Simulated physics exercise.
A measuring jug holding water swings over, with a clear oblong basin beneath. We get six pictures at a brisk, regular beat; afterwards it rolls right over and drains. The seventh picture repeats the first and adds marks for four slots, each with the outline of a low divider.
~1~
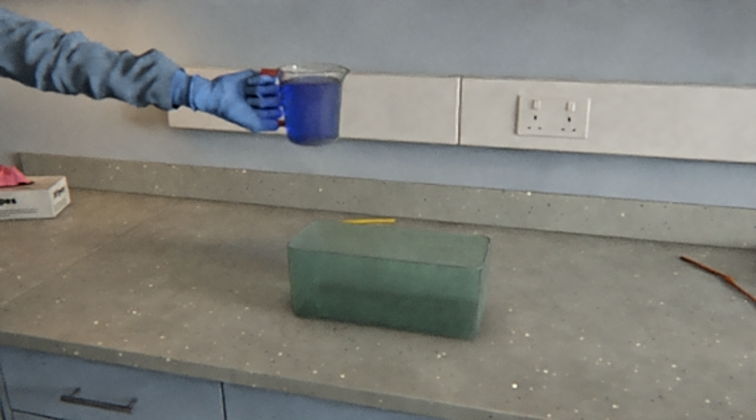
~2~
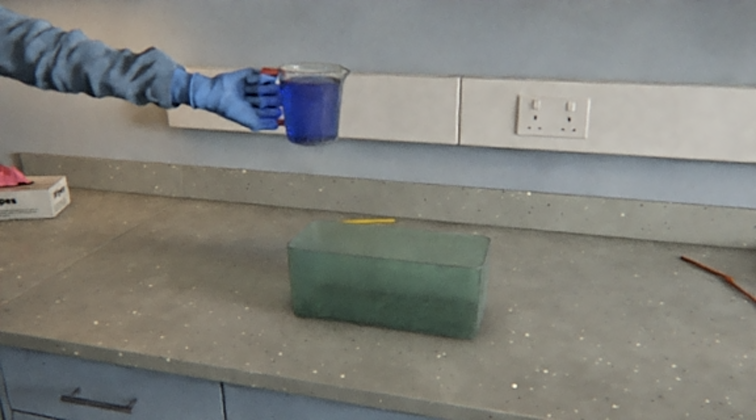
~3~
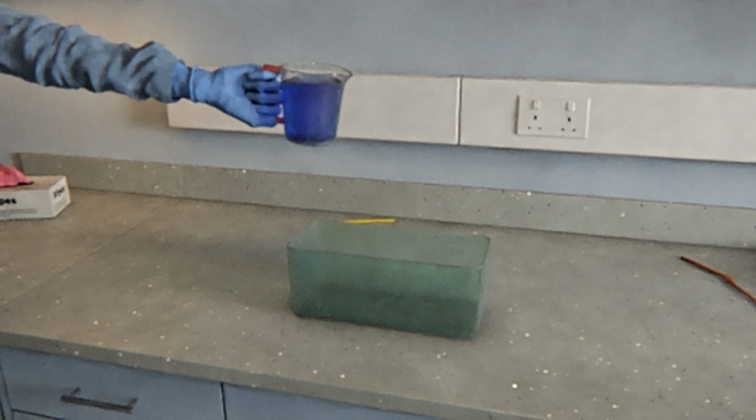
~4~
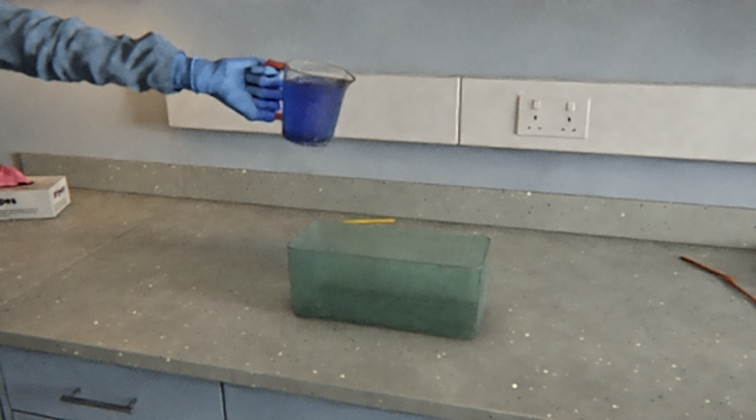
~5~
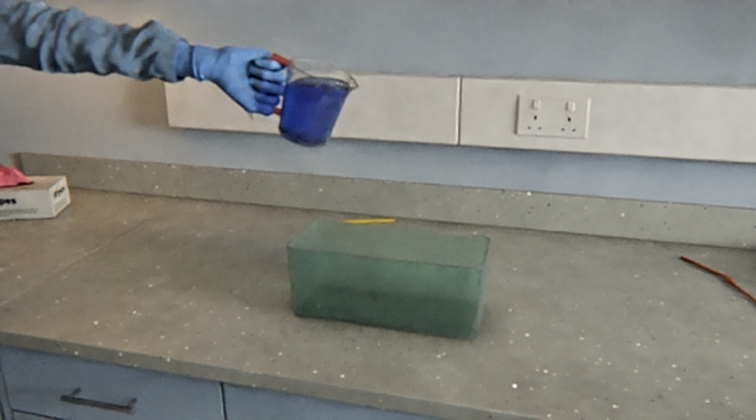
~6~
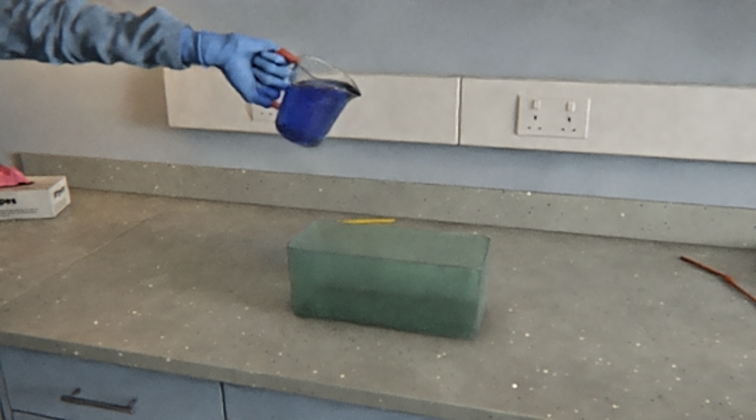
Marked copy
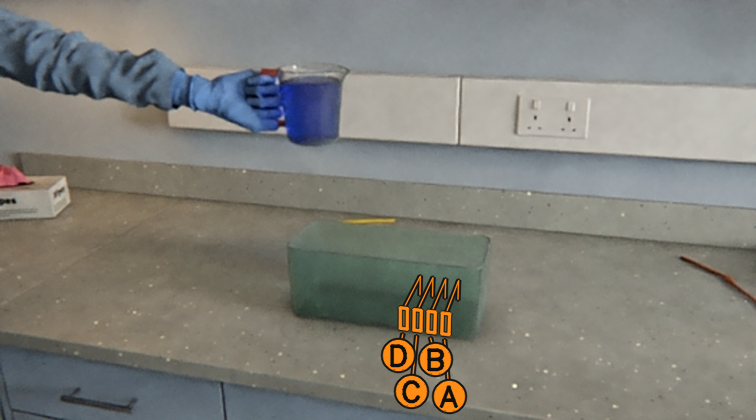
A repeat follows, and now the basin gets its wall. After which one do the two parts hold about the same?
Best: D.
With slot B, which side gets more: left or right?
The left one.
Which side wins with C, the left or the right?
More ends on the left.
On the marked copy, A at (444, 339); B at (430, 337); C at (416, 335); D at (402, 334).
Choosing A, about 85 % ends left of the wall and 12 % right of it.
Choosing B, about 87 % ends left of the wall and 9 % right of it; 4 % is lost outside.
Choosing C, about 88 % ends left of the wall and 5 % right of it; 7 % is lost outside.
Choosing D, about 46 % ends left of the wall and 52 % right of it.
